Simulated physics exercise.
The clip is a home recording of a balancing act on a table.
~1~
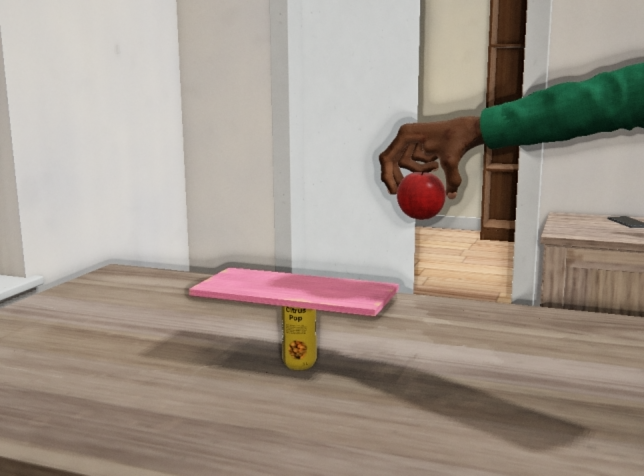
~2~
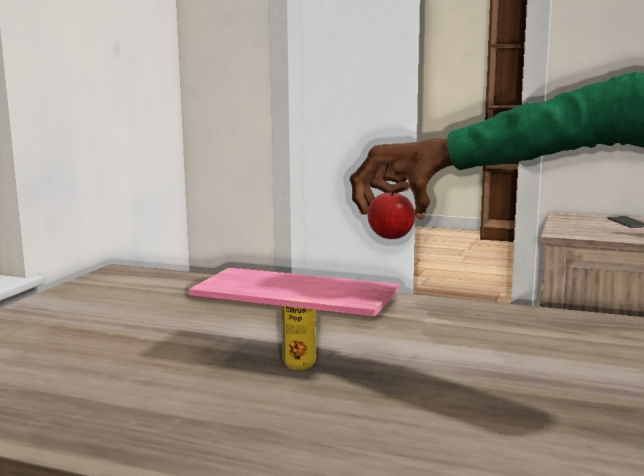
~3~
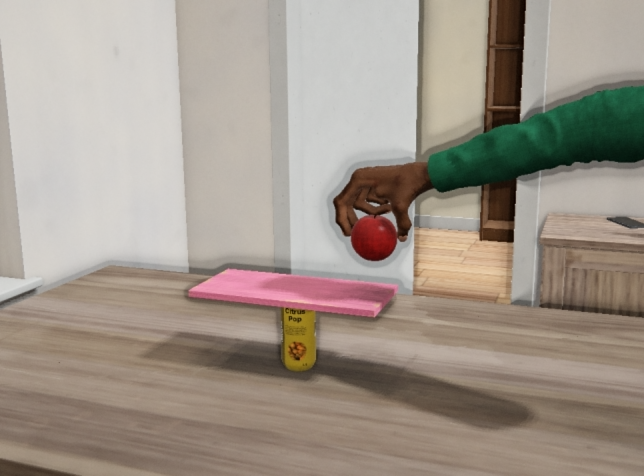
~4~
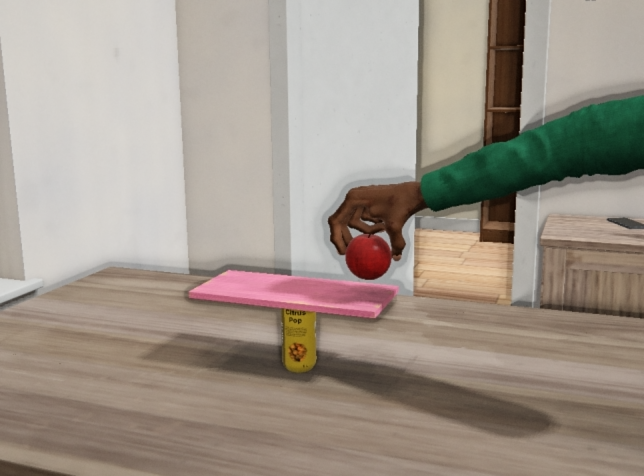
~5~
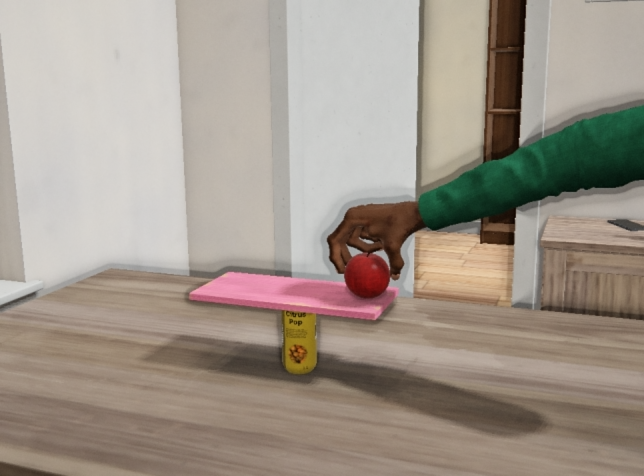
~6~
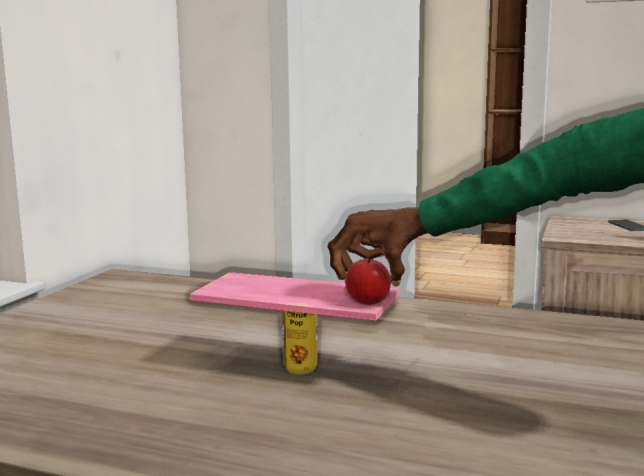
A hand in a green sleeve carries a red apple leftward and down over a pink board balanced on a yellow can on a wooden table. It lowers the apple onto the board's right side, and the board tilts very slightly down there, the fingers still around the apple.
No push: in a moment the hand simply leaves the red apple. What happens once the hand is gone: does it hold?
In the end it goes wrong, really.
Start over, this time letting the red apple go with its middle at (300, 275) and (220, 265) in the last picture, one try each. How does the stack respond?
Try one, the stack stays standing; try two, it collapses.
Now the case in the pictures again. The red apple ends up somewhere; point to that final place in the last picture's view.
Look around (391, 373) in the final frame.
Then, 0.40 s past the last view, red apple now fallen; pink board rocked 63° from its first pose.
Then, 0.90 s past the last view, pink board now fallen; yellow can on its side.
Finally, fallen, red apple, pink board and yellow can. Final places as the last picture's camera would see them, red apple near (391, 373). The stack gives way.
